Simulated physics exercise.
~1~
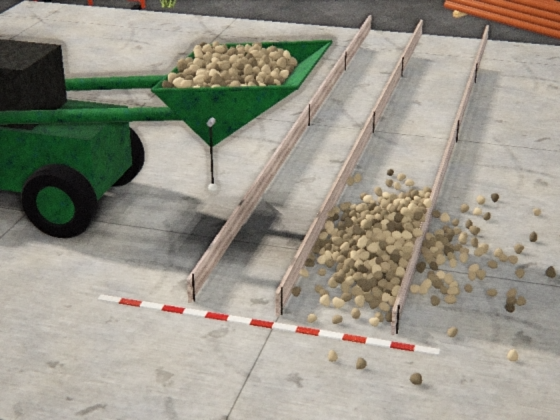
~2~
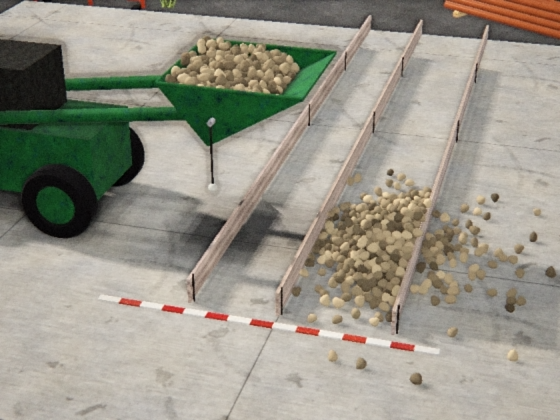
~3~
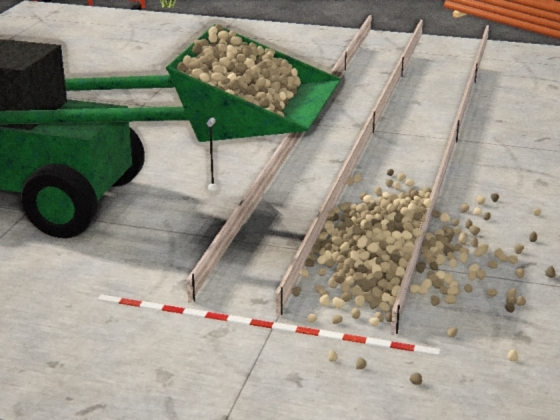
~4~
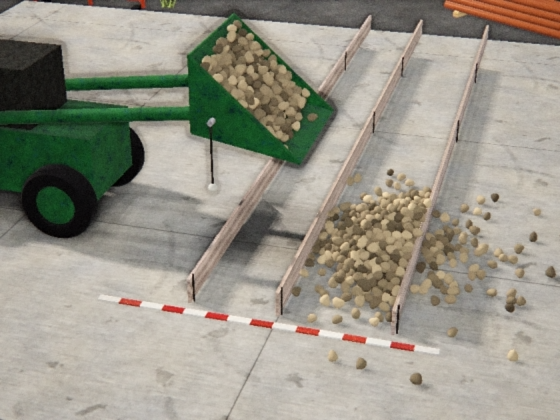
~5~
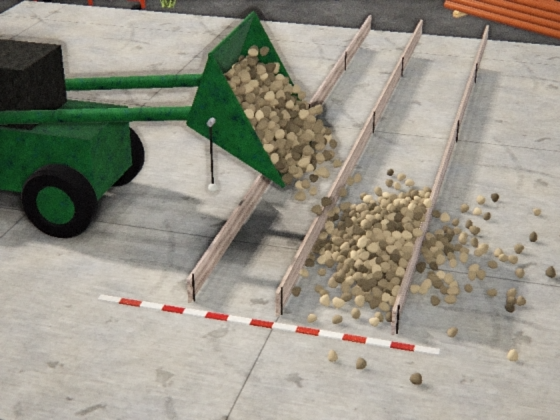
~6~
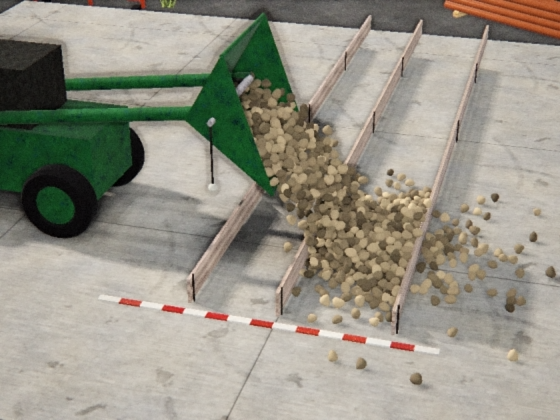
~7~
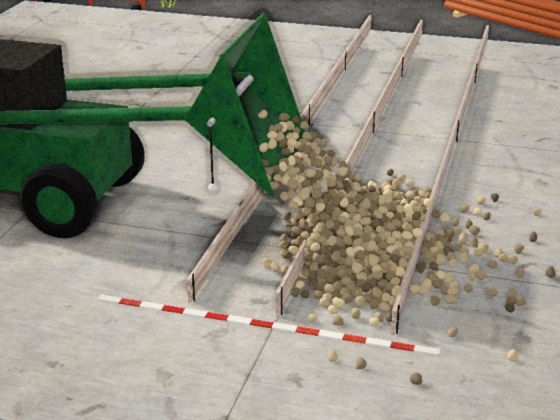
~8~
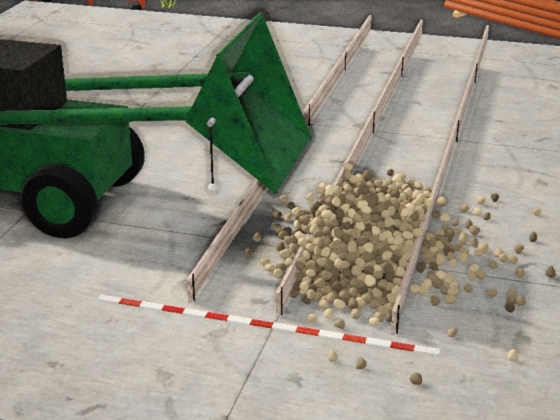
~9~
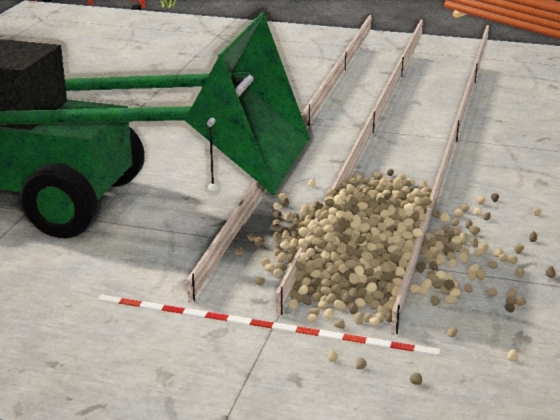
A green compact loader stands at the left of a pale concrete yard, seen from above at an angle, its raised bucket full of tan and brown stones. Three long thin planks stand on edge across the ground, with a red-and-white striped staff before them and an earlier heap of stones at the right. The bucket tips forward, and the stones slide over its lip in a thick stream, spilling across the planks onto the heap. The bucket empties and stays steeply tilted, jerking slightly, while the enlarged heap settles mostly between the middle and right planks.
